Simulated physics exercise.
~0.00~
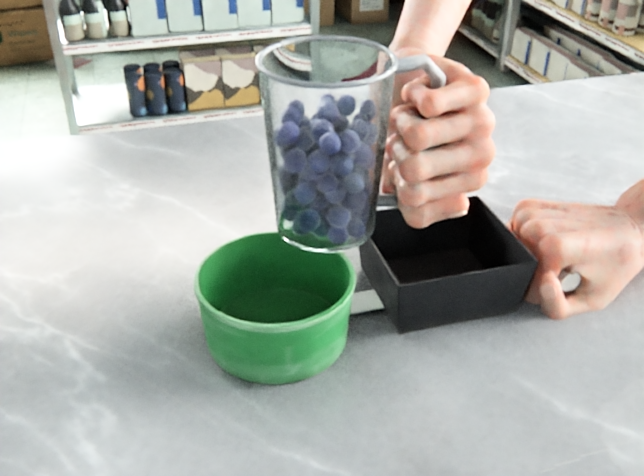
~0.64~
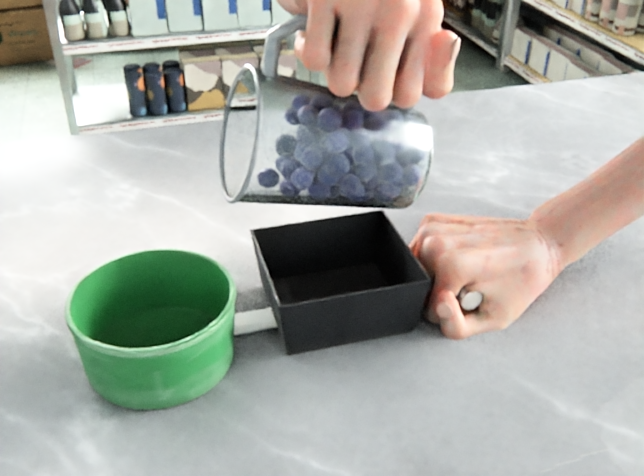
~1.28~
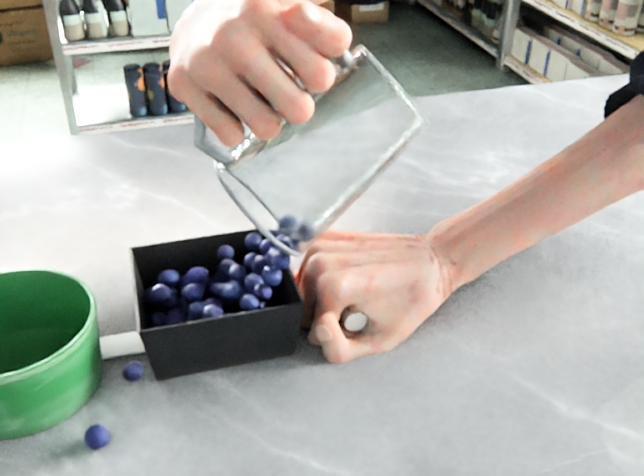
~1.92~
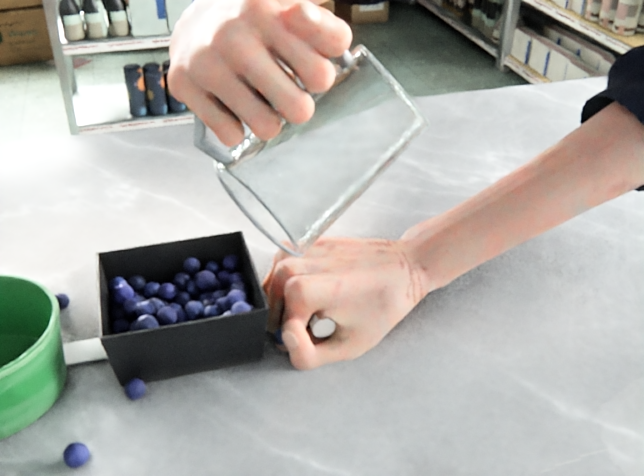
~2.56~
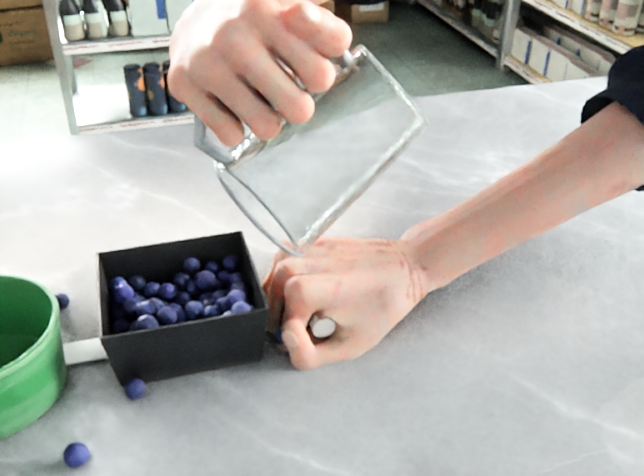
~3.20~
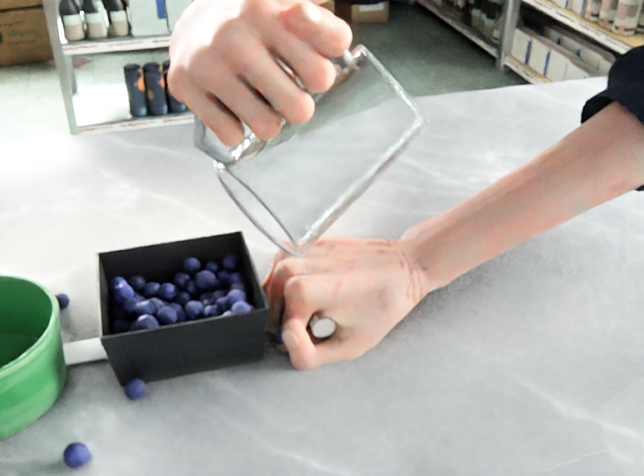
On a marble-topped counter, a hand tips a clear cup of blueberries while a green dish and black tin slide left, the other hand beside the tin. The berries pour out, and at rest most lie in the tin, a few on the counter, the cup empty.
